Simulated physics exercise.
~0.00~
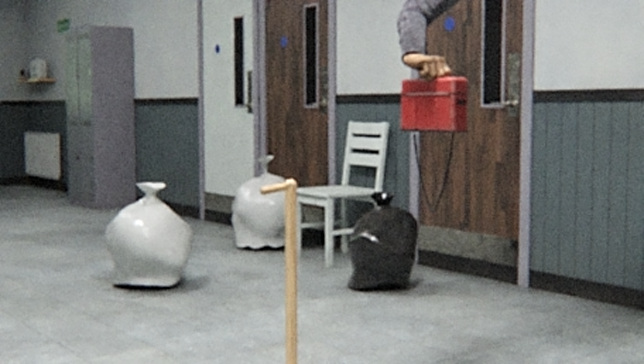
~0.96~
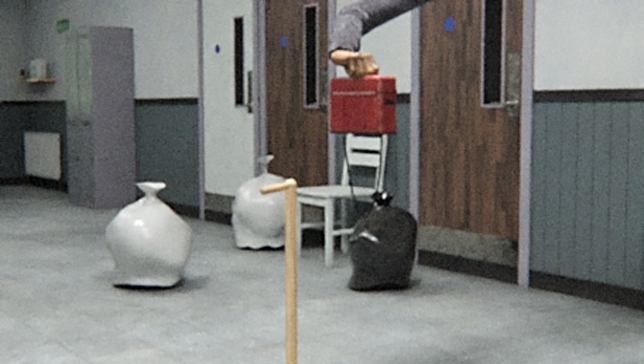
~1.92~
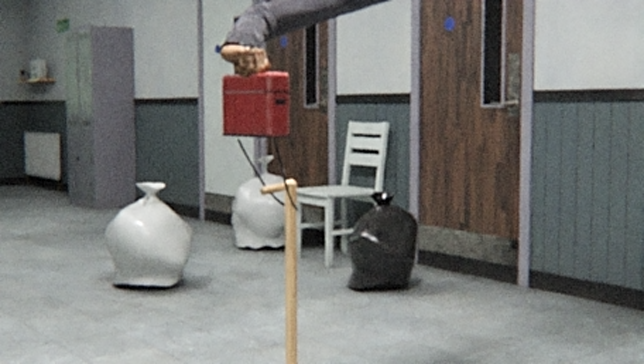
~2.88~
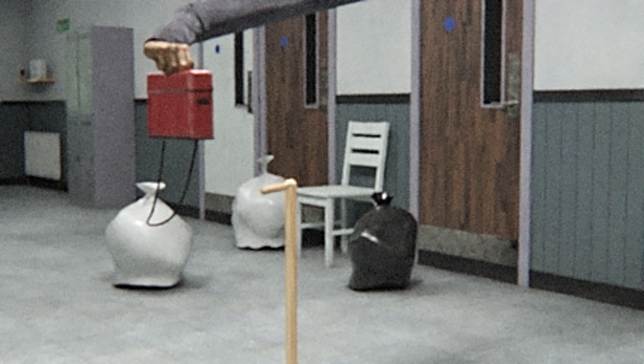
At first, a hand reaching in from above holds a red case upright at the right, in front of a wooden door, with a thin dark loop hanging beneath it. A pale hooked post stands in the foreground, among a white chair and three stuffed bags, two white and one black. The hand carries the case left at a steady height, past the chair and toward the post. The case then passes over the post, its loop trailing down close to the hook. Nothing catches, and it ends clear on the left, above a white bag, still held.
